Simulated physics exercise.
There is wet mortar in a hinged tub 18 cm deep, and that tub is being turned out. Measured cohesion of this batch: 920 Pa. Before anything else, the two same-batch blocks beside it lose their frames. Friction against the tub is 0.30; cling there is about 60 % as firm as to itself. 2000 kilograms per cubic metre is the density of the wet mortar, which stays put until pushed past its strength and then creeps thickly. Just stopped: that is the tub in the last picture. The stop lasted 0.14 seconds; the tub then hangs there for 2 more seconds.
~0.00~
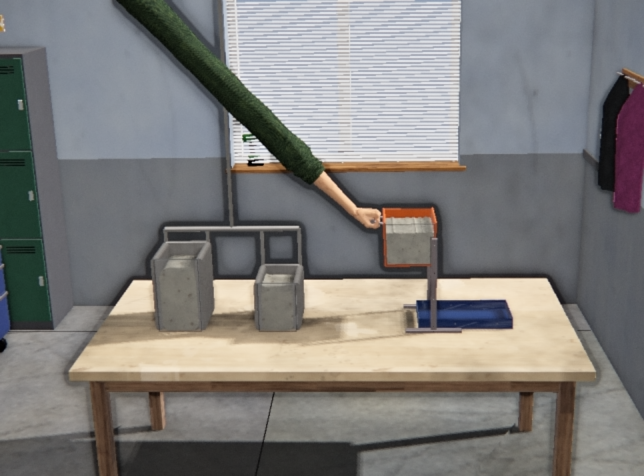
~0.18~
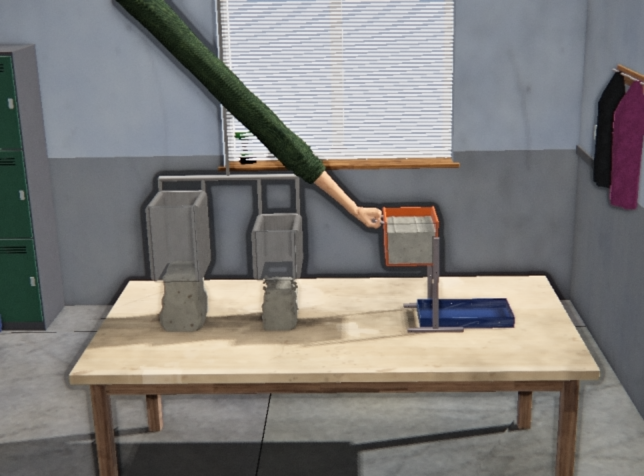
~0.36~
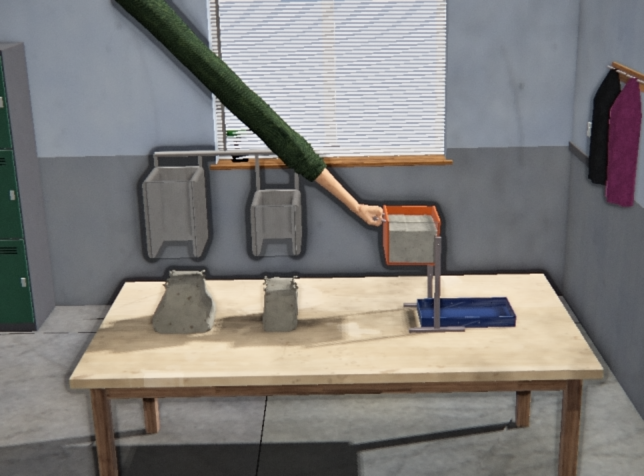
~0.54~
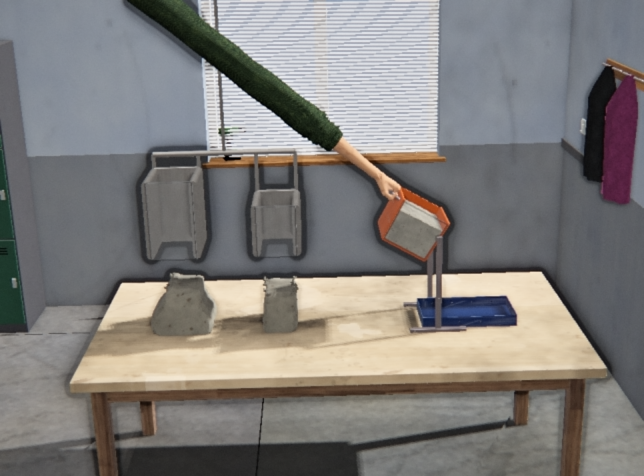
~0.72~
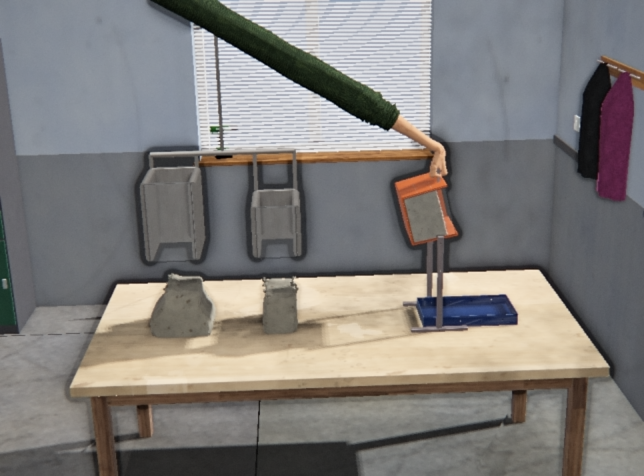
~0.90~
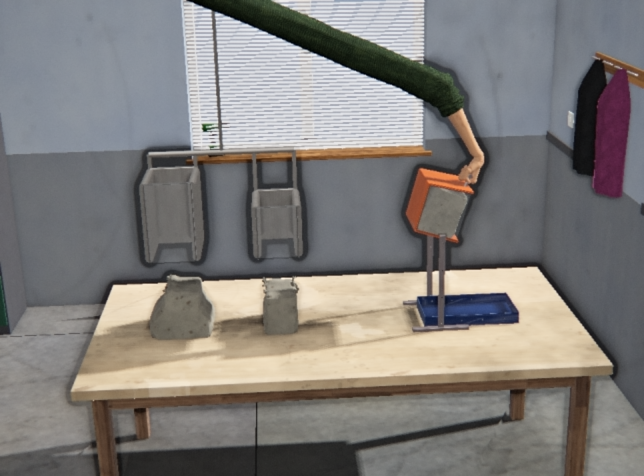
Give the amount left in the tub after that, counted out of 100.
11 %.
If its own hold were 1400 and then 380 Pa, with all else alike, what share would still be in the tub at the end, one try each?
In that order: 12 %, 25 %.
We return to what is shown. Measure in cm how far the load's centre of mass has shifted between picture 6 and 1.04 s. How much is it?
Roughly 6 centimetres.
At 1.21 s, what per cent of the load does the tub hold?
Around 35 percent stays in the tub.
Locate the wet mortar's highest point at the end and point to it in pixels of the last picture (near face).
Around (425, 221).
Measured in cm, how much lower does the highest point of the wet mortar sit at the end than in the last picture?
The top ends up some 13 cm below its level in the last picture.
After 1.04 s, the tub is at 106 degrees and holds 74 %.
After 1.21 s, the tub is at 106 degrees and holds 34 %.
After 1.38 s, the tub is at 106 degrees and holds 17 %.
After 1.55 s, the tub is at 106 degrees and holds 11 %.
After 2.90 s, at the end, the tub is at 106 degrees and holds 11 %.
